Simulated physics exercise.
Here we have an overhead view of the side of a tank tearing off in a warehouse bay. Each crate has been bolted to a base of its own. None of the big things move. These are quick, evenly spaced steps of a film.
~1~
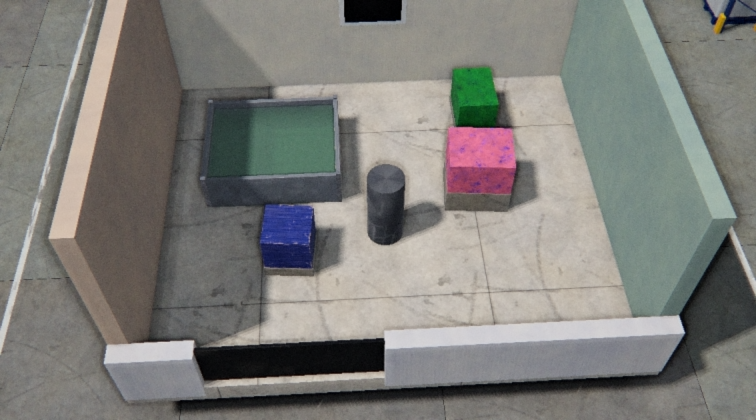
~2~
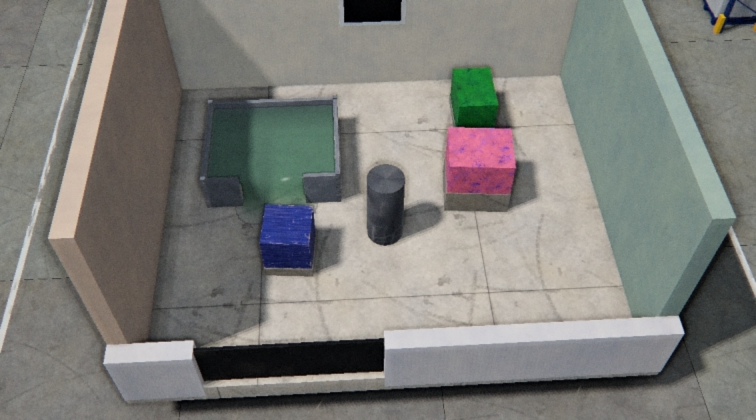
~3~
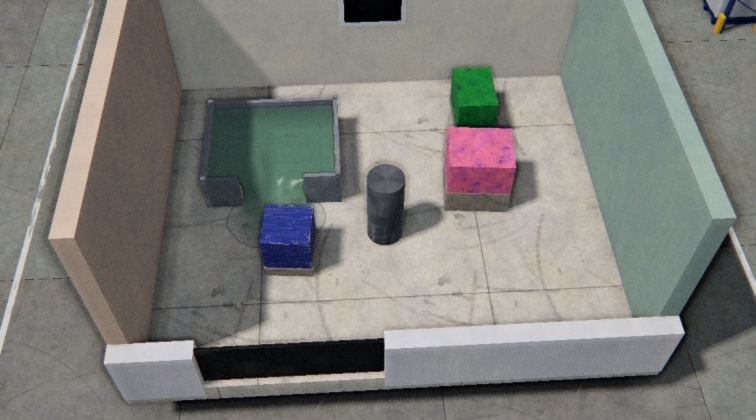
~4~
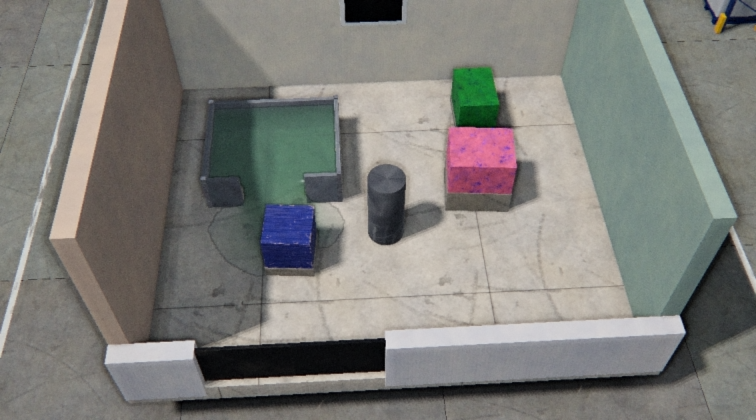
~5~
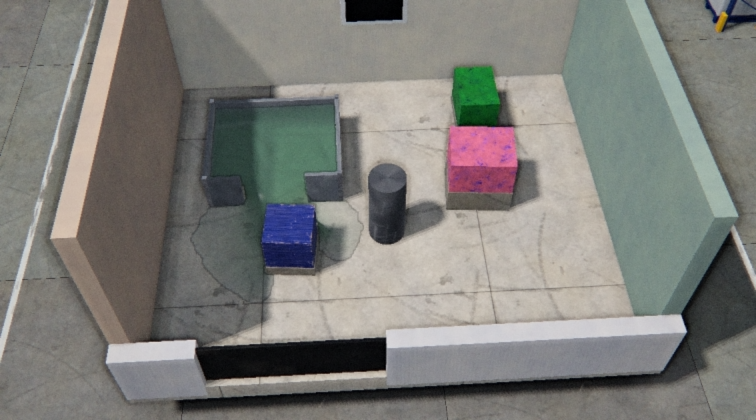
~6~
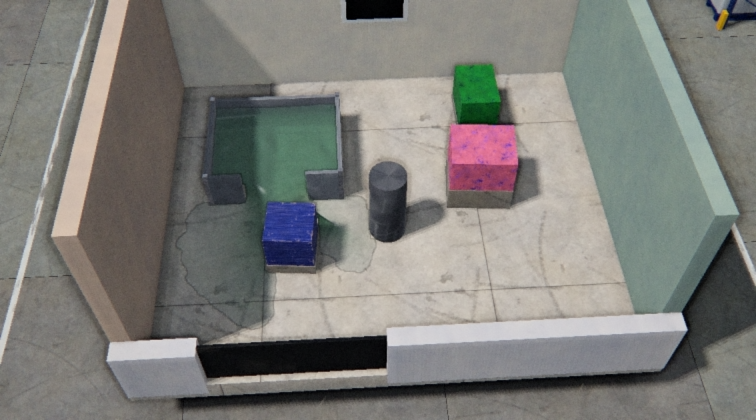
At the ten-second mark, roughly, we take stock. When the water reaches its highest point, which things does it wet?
One by one: Blue crate: Becomes wet; green crate: Remains dry; pink crate: Remains dry.
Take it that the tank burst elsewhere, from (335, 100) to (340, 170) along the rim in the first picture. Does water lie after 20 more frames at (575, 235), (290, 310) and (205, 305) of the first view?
Point by point: Drenched, unwetted, unwetted.
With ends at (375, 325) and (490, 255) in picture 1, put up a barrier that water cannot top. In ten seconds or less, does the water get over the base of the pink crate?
Pink stays clear.
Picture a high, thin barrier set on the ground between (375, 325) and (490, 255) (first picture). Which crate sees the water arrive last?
It's the green one.
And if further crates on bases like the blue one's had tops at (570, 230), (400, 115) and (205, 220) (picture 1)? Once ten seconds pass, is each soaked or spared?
So, the first one stays clear of it, the next one stays clear of it, and the final one gets caught.
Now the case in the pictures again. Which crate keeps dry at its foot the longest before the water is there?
The green crate comes last.
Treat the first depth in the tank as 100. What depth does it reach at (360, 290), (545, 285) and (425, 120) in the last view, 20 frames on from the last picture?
Going in order, roughly 10, 0 and 4 %.
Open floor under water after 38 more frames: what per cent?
My best guess is some 85 %.
A moment on, water covers 25 % of the floor; the blue crate water round its plinth, the green crate not reached, the pink crate not reached.
Next, water covers 35 % of the floor; the blue crate water round its plinth, the green crate water round its plinth, the pink crate water round its plinth.
Then, water covers 55 % of the floor; the blue crate water round its plinth, the green crate water round its plinth, the pink crate water round its plinth.
Later, water covers 85 % of the floor; the blue crate water round its plinth, the green crate water round its plinth, the pink crate water round its plinth.
In the end, water covers 100 % of the floor; the blue crate was topped, the green crate stayed above the water, the pink crate stayed above the water.
